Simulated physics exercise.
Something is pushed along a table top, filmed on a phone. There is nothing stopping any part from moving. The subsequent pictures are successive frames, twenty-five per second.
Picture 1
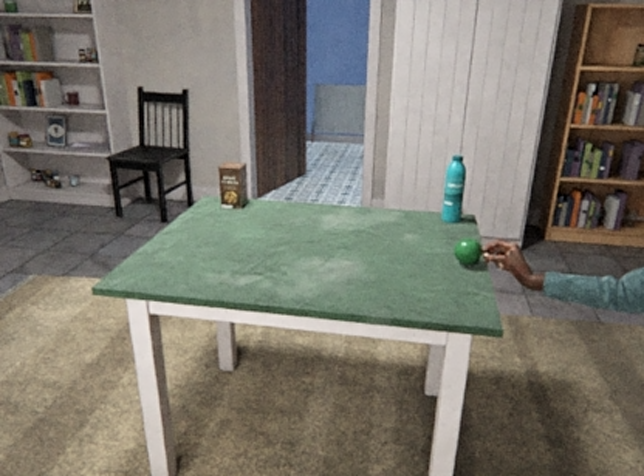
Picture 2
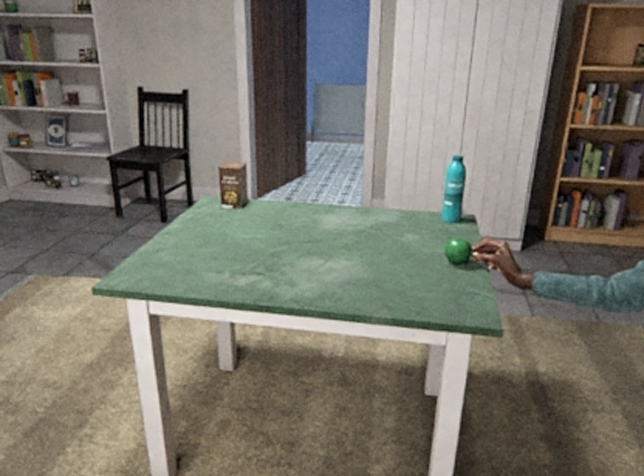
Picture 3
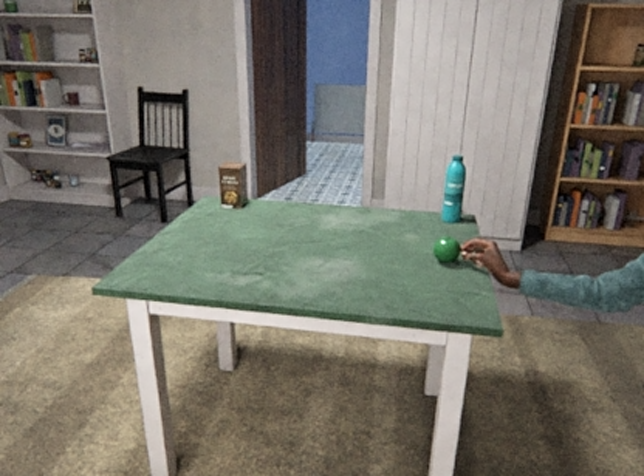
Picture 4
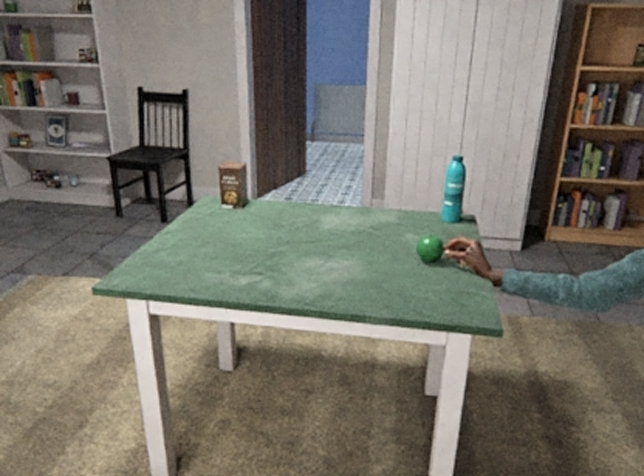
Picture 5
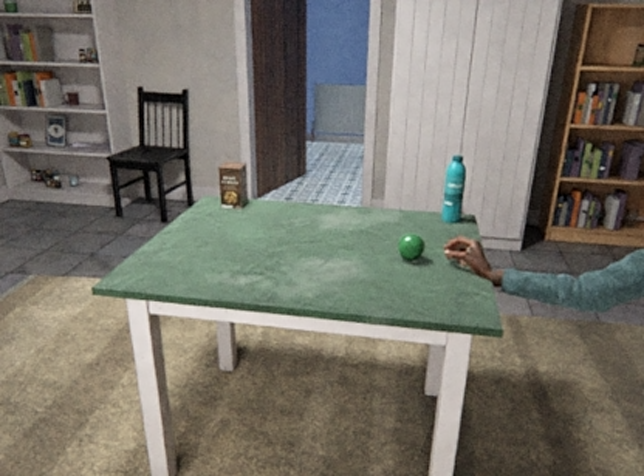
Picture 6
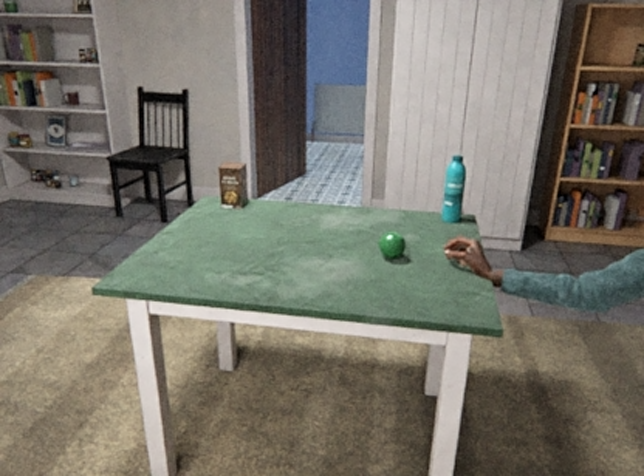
A green apple sits at the right side of a green table top, with a hand in a teal sleeve behind it, pushing it left past a teal bottle. The hand then stays back near the table's right edge while the apple rolls farther left on its own, away from the fingers.
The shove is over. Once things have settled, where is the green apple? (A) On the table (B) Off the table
Off the table (B).
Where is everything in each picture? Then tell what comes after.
In the first picture, under the hand; green apple (468, 251).
In the second picture, under the hand; green apple (458, 251).
In the third picture, under the hand; green apple (447, 250).
In the fourth picture, green apple (430, 248).
In the fifth picture, green apple (411, 247) rolled about its own width.
In the sixth picture, green apple (392, 245) rolled about its own width.
Then, 0.40 s after the last picture, green apple rolled well along near (223, 232).
Then, 0.90 s after the last picture, green apple now off the table.
By the end, off the table, green apple.
